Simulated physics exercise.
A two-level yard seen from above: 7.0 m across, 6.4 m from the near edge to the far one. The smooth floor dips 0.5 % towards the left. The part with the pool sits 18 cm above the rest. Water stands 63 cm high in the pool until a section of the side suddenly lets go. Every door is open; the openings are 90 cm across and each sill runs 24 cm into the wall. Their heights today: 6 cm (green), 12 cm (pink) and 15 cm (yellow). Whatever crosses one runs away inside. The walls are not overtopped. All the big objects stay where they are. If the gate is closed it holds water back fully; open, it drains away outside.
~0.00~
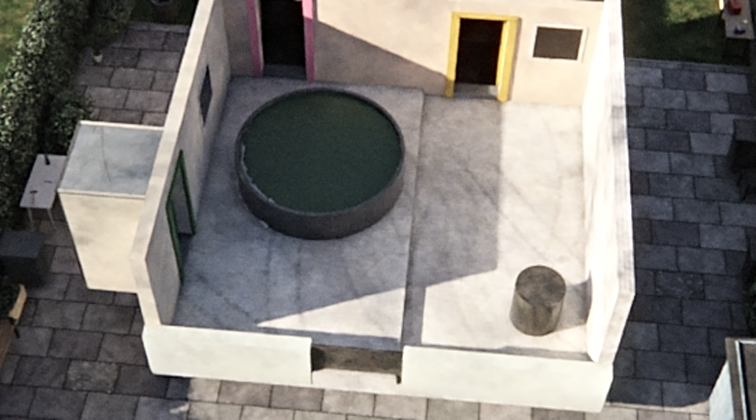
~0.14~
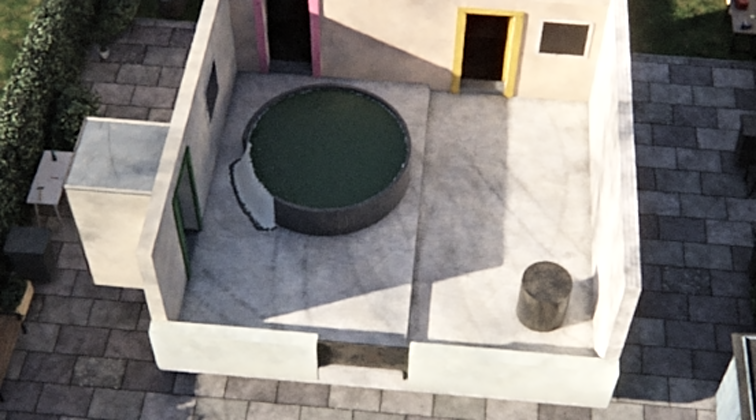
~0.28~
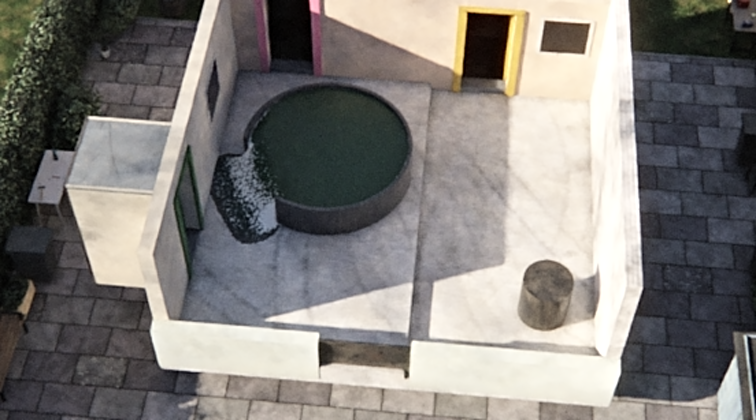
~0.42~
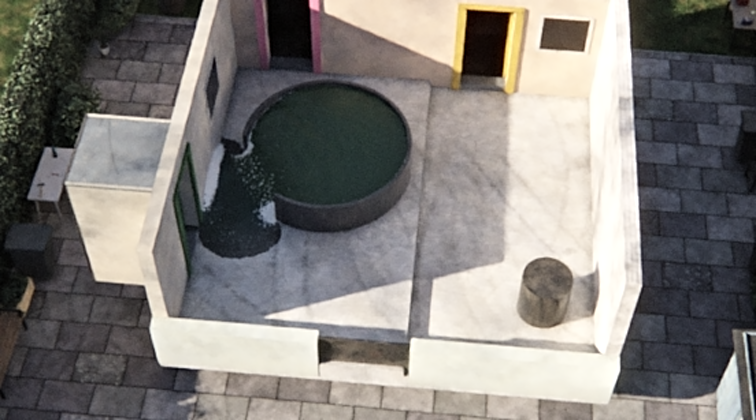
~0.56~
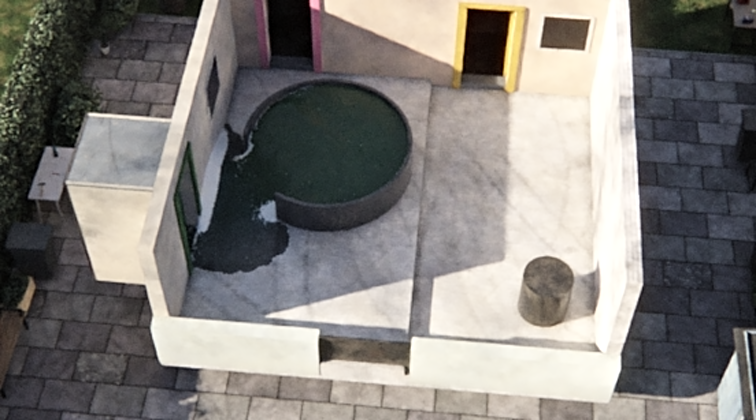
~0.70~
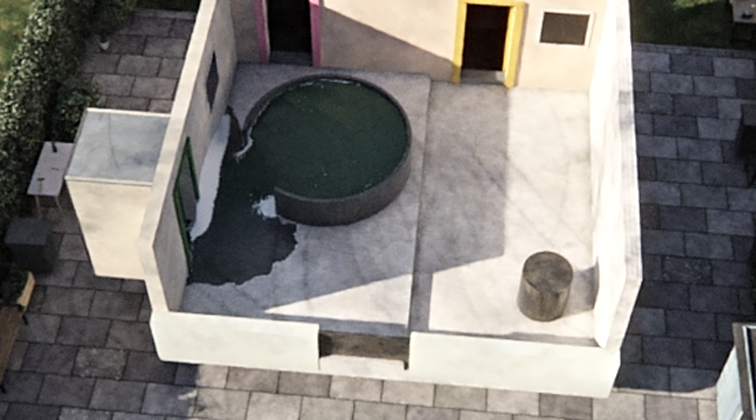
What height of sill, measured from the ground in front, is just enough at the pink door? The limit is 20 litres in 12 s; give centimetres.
It would have to be roughly 18 cm high.
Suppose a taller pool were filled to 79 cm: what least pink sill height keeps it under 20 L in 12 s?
About 24 cm.
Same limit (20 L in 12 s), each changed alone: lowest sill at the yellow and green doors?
Roughly 11.5 cm at yellow and 27 cm at green.
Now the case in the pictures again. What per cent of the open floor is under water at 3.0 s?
Some 35 per cent of it.
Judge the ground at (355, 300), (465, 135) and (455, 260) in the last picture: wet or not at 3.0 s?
In turn: Under water, still dry, dry.
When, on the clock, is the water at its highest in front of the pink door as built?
Near 3.0 s.
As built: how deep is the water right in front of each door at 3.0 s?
Depths in cm: Green 18, pink 21, yellow 0.
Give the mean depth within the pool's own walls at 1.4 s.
About 47 cm.
After 1.4 s water covers 15 % of the floor, deepest (54 cm) near (219, 184); it has not reached the pink door.
After 3.0 s water covers 35 % of the floor, deepest (42 cm) near (179, 316); 21 cm at the pink door, 24 litres in over its 12 cm sill.
After 12.0 s water covers 100 % of the floor, deepest (18 cm) near (527, 90); 7 cm at the pink door, 82 litres in over its 12 cm sill.
At the pink door as built, the water arrived by 1.7 s and peaked near 21 cm at 3.0 s.
Run again over the same 12 s with other heights there, 43 litres in over 15 cm, 11 litres over 20.5 cm. The limit of 20 litres is kept from about 18 cm up.
